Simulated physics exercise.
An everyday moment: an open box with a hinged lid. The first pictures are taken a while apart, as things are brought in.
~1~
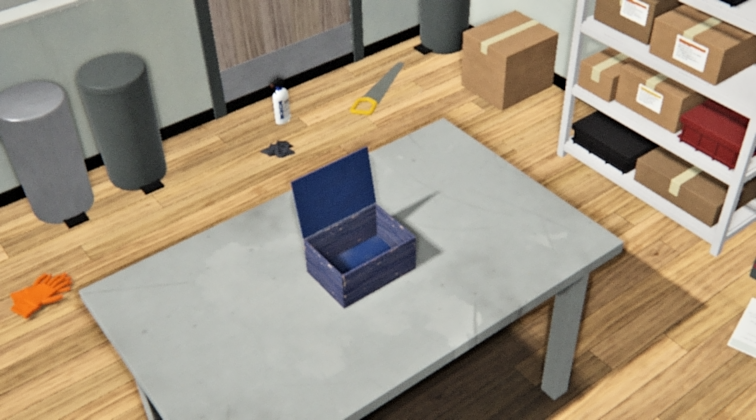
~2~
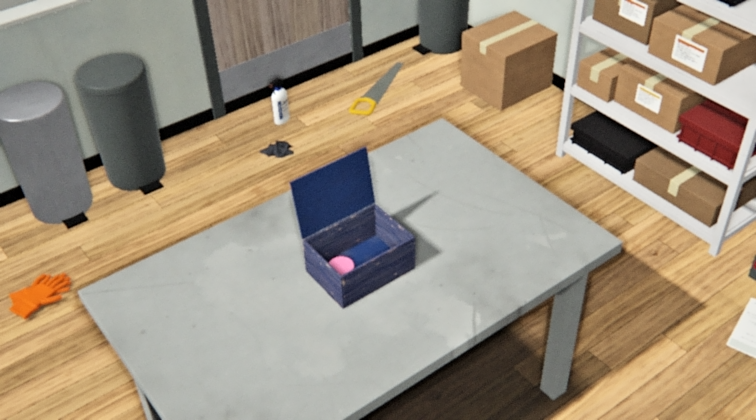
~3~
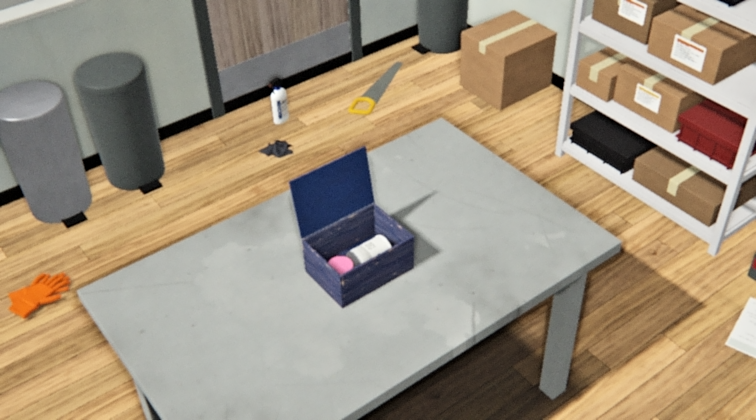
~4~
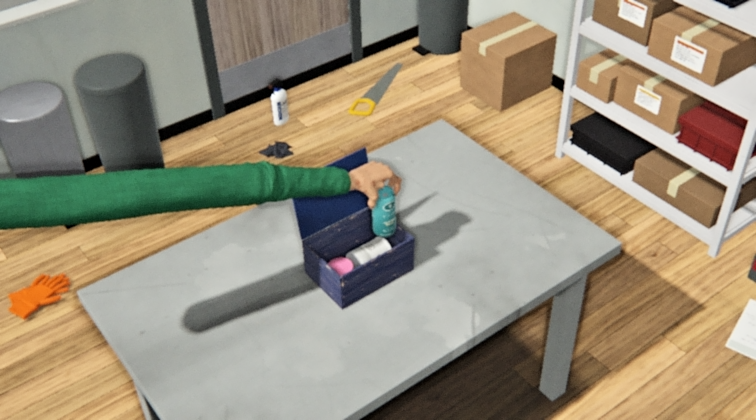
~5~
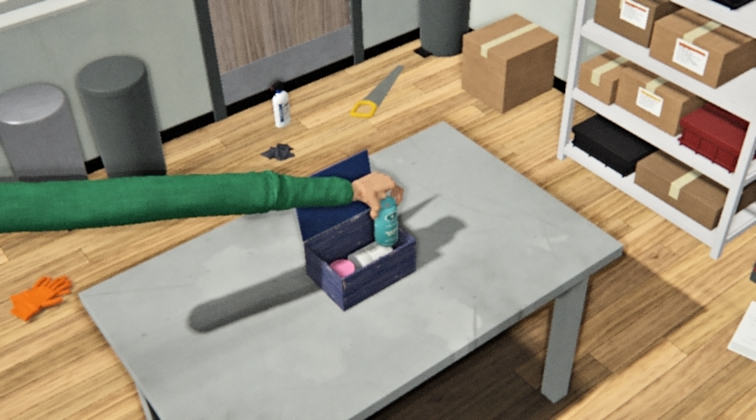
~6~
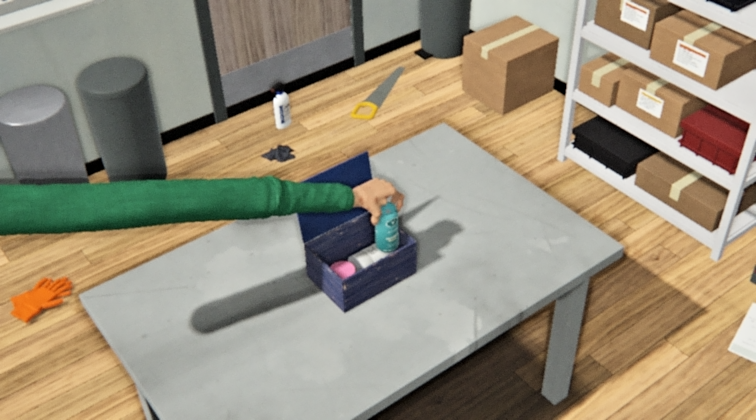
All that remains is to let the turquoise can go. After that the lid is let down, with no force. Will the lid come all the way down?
It is held up.
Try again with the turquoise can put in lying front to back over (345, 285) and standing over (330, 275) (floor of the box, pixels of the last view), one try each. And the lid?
In the first case it stays ajar; in the second case it is held up.
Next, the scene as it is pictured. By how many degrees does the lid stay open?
About 25°.
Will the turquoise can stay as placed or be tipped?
It tips.
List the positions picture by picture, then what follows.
In the first frame, the last thing is not in view yet.
In the second frame, the last thing is not in view yet.
In the third frame, the last thing is not in view yet.
In the fourth frame, still above its spot; turquoise can (384, 212).
In the fifth frame, still above its spot; turquoise can (386, 222).
In the sixth frame, put in, still held; turquoise can (387, 228).
Then, 0.80 s after the last picture, lid starting down; turquoise can tipped 47° from how it was near (389, 240); white tin rolled about its own width.
Then, 1.60 s after the last picture, lid 57° above the rim; turquoise can tipped 43° from how it was near (389, 241); white tin rolled about its own width.
Then, 2.70 s after the last picture, lid 25° above the rim; turquoise can tipped 43° from how it was near (389, 241); white tin rolled about its own width.
At rest, lid 24° above the rim; tipped over in the box, turquoise can; moved from the start, white tin; pink tin in place. Seen from the same camera at the end, turquoise can near (389, 241).
